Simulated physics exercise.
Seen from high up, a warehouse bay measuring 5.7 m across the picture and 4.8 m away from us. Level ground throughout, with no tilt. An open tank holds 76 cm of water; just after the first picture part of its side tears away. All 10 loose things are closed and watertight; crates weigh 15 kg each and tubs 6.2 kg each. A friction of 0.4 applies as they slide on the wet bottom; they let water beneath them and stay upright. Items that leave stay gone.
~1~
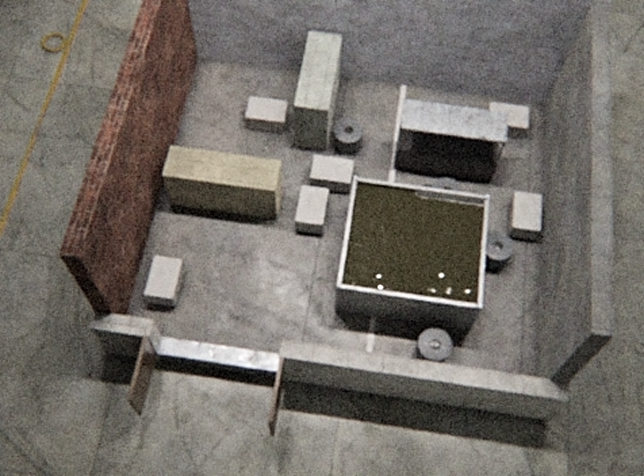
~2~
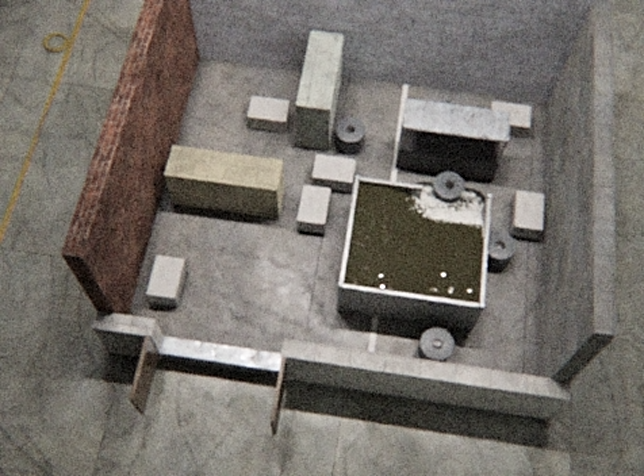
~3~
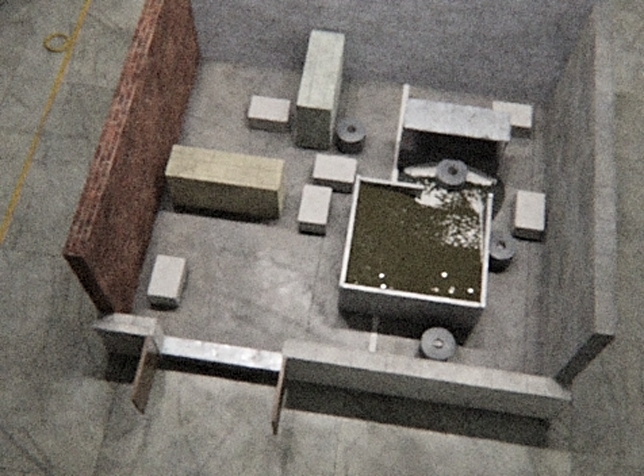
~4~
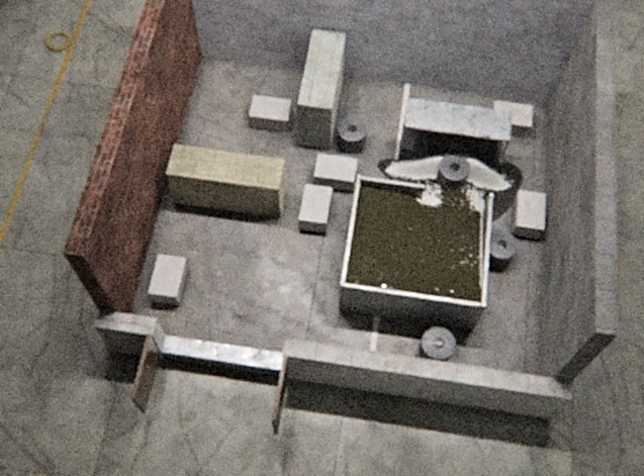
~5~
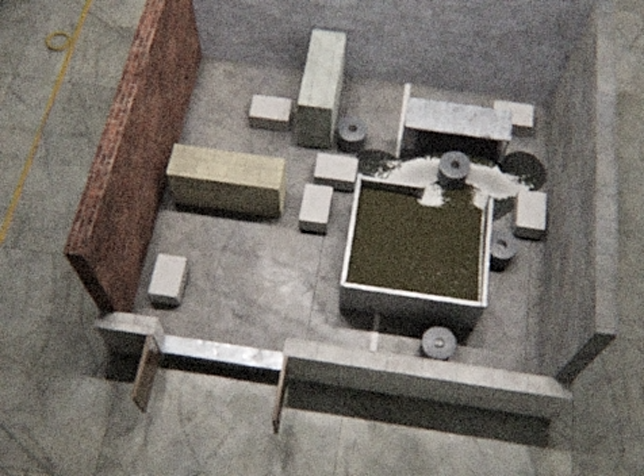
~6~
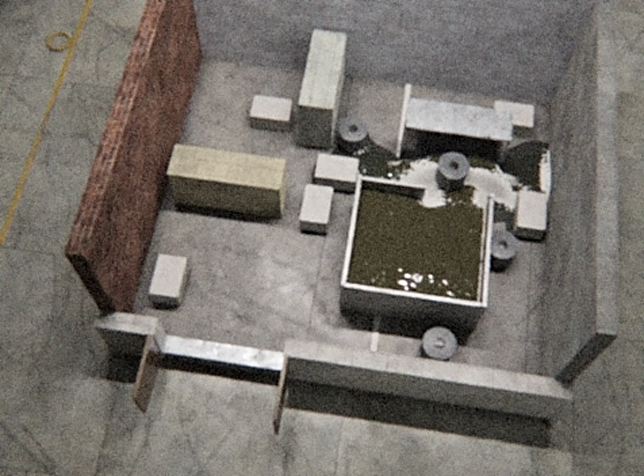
Murky water pours from the back of an open tank and spreads around a grey tub.
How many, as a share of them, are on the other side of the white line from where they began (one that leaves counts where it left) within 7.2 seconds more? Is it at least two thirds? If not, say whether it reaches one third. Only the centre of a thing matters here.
No, but it reaches one third.
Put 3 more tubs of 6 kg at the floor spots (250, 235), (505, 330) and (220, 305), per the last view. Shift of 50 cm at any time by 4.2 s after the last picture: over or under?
Respectively: A smaller shift, a bigger shift, a smaller shift.
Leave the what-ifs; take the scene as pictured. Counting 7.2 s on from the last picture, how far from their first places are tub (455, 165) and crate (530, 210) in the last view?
400 cm; 300 cm.
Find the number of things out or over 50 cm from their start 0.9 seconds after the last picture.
I count 3.
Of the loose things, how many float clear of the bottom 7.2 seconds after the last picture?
It comes to 9.
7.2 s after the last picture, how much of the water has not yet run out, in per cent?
About 92 in a hundred parts of the water.
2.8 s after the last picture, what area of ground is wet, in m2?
My estimate is roughly 23 m2.
Then, 0.9 s after the last picture 1 of 10 are over the mark; 1 afloat.
Then, 2.8 s after the last picture 2 of 10 are over the mark; 6 afloat.
Then, 4.8 s after the last picture 4 of 10 are over the mark; 7 afloat.
Then, 7.2 s after the last picture 4 of 10 are over the mark; 9 afloat.
